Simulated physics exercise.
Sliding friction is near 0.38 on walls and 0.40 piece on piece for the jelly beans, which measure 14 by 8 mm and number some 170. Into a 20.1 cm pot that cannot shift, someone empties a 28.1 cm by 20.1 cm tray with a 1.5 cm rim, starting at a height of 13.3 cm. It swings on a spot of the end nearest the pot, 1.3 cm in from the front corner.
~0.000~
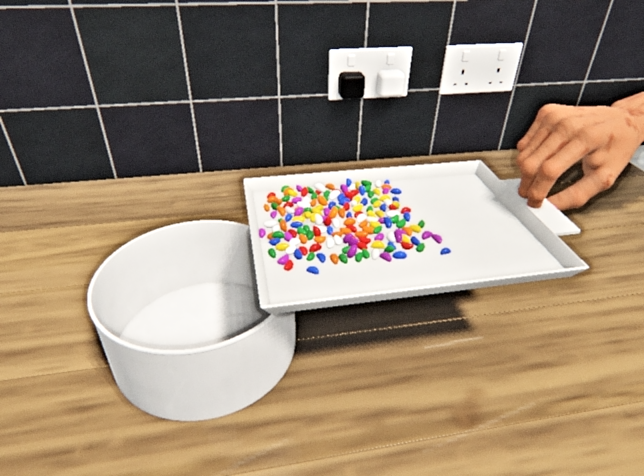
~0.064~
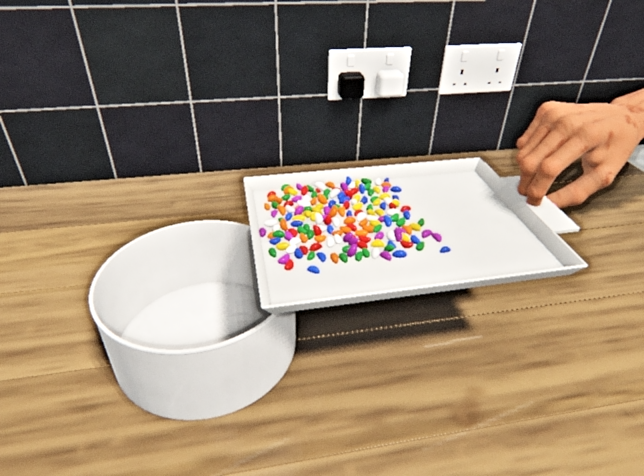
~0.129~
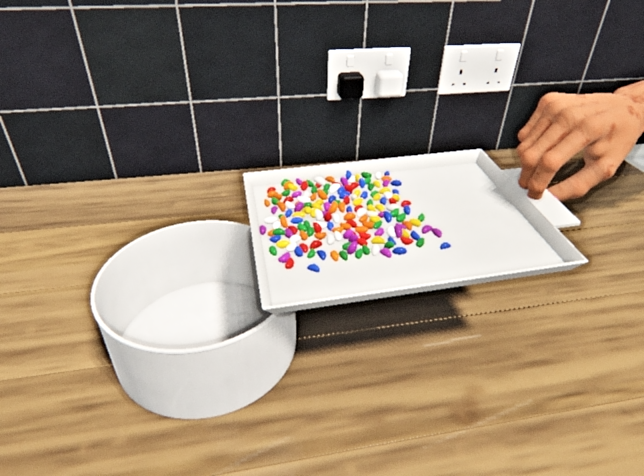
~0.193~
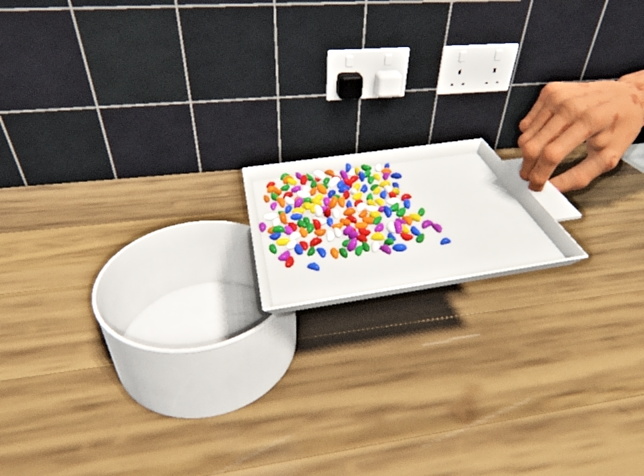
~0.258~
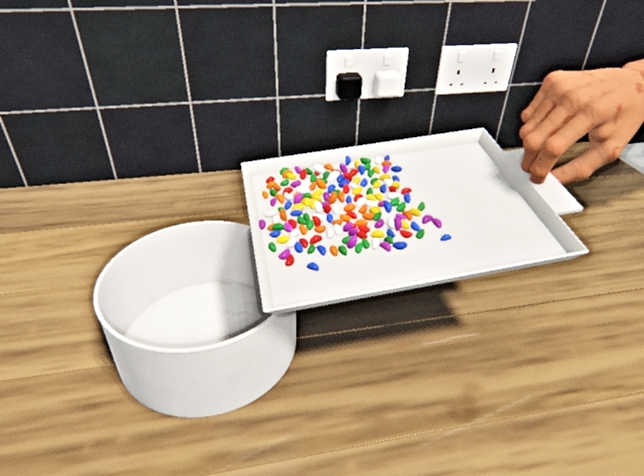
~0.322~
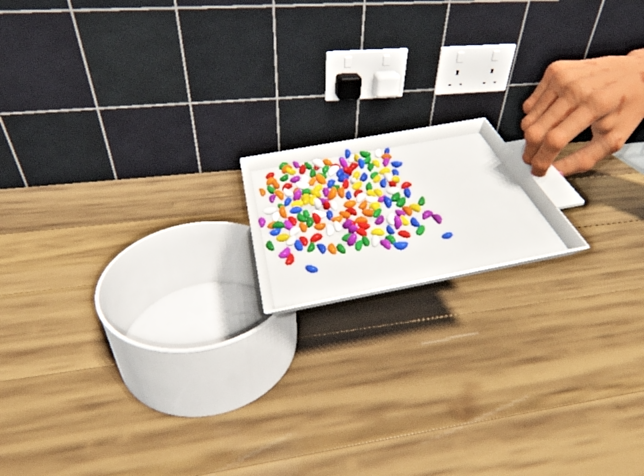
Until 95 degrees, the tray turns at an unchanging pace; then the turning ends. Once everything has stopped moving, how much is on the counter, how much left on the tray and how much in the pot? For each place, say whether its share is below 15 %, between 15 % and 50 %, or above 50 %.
Counter: The amount should be over half, left on the tray: The amount should be small, pot: The amount should be small.
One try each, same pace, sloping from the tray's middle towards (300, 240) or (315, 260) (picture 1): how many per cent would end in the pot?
Roughly 90 per cent on the first try and 60 per cent on the second.
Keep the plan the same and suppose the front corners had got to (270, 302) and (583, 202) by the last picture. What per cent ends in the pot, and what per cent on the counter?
Per cent by place - pot 70, counter 30.
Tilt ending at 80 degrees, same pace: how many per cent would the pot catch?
I'd expect some 5 per cent in the pot.
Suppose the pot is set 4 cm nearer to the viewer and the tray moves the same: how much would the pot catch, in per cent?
35 per cent.
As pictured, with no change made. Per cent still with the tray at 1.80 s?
I'd put it at roughly 10 per cent.
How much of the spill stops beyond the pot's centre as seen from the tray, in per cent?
Roughly 20 percent of the spill.
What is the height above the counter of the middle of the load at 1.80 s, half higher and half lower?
I'd put it near 0 cm.
After 1.21 s, tilt 50 degrees; the tray holds 80 %, the pot 0 %.
Then, at 1.80 s, tilt 76 degrees; the tray holds 10 %, the pot 5 %.
Then, at 2.44 s, tilt 95 degrees; the tray holds 0 %, the pot 5 %.
At rest (2.9 s), counter 95 %, tray 0 %, pot 5 %.
